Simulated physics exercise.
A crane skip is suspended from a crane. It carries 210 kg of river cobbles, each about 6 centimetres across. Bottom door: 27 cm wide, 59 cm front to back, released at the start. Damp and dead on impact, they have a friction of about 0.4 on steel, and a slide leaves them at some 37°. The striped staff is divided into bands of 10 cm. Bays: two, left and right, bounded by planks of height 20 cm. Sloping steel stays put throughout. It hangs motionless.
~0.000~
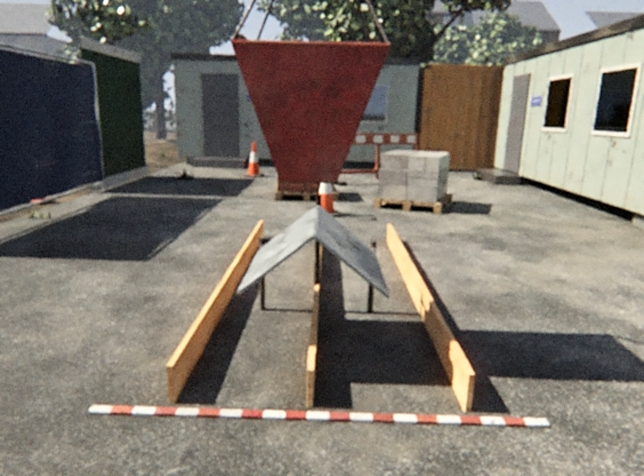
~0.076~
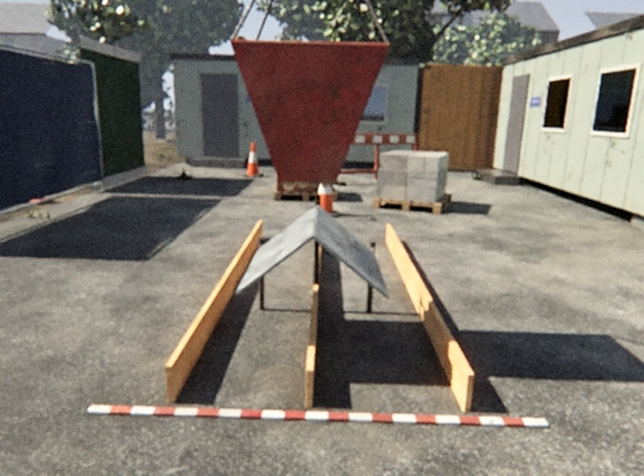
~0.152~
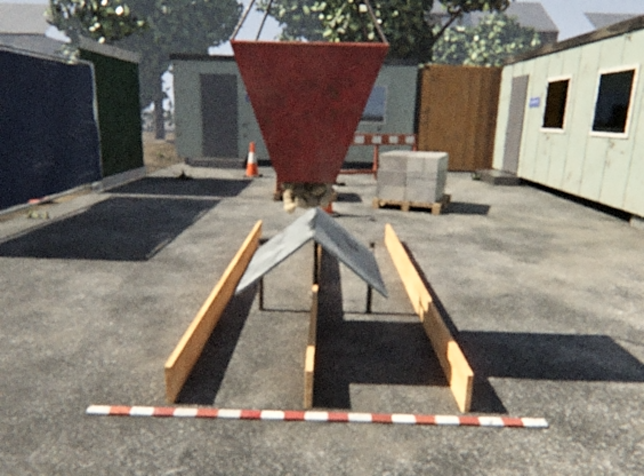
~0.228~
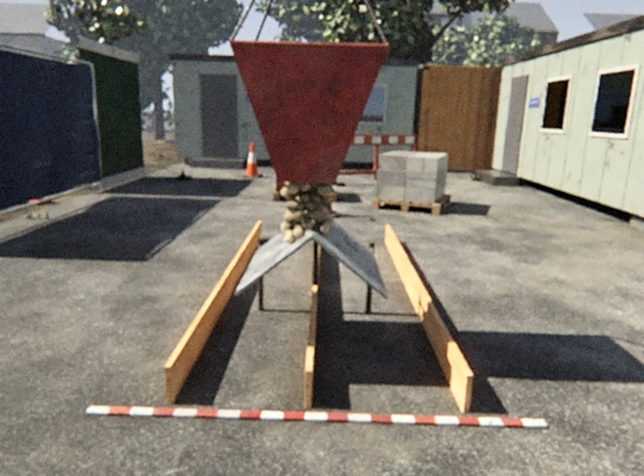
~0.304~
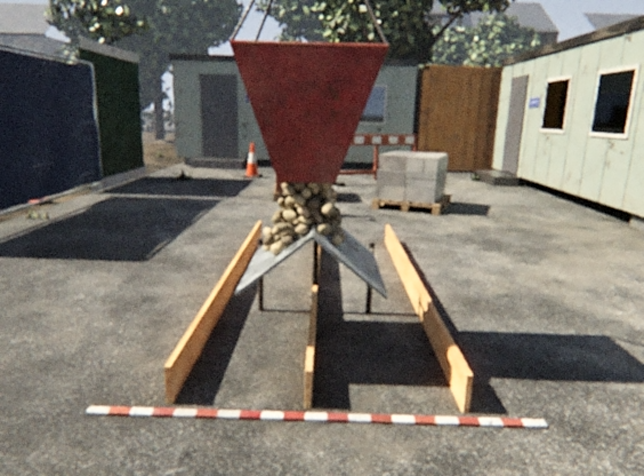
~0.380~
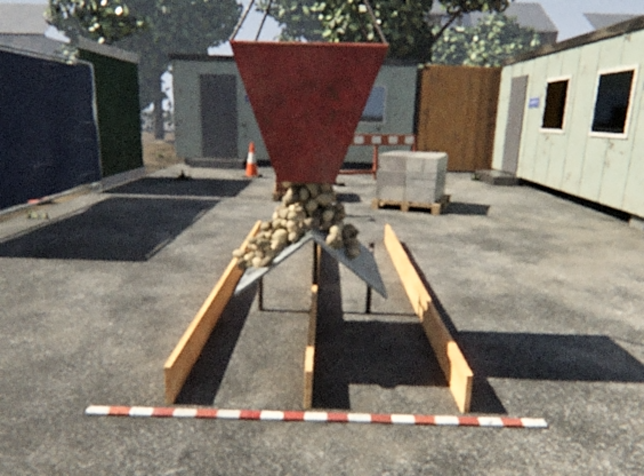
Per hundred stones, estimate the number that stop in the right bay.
Roughly 32 of every hundred stones stop there.
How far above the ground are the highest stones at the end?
Some 24 cm up.
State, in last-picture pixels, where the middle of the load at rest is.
Centre position approx (231, 338).
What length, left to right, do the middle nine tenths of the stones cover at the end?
Some 190 cm left to right.
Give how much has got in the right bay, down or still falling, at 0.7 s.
5 %.
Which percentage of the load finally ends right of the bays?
I'd say close to 0 per cent of the load ends there.
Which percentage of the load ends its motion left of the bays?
Load share: Around 30 %.
After 0.7 s, 37 % in the crane skip, 37 % on the steel, 3 % falling or lying left of the bays, 16 % falling or lying in the left bay, 7 % falling or lying in the right bay; the stones farthest right are at (430, 339).
After 1.1 s, 0 % in the crane skip, 33 % on the steel, 13 % falling or lying left of the bays, 33 % falling or lying in the left bay, 21 % falling or lying in the right bay; the stones farthest right are at (439, 328).
After 1.7 s, 0 % in the crane skip, 1 % on the steel, 27 % falling or lying left of the bays, 40 % falling or lying in the left bay, 31 % falling or lying in the right bay, 1 % falling or lying right of the bays; the stones farthest right are at (482, 341).
After 2.6 s, 0 % in the crane skip, 29 % falling or lying left of the bays, 39 % falling or lying in the left bay, 32 % falling or lying in the right bay, 1 % falling or lying right of the bays; the stones farthest right are at (486, 344).
After 4.5 s, 0 % in the crane skip, 29 % left of the bays, 39 % in the left bay, 32 % in the right bay, 1 % right of the bays; the stones farthest right are at (486, 344).
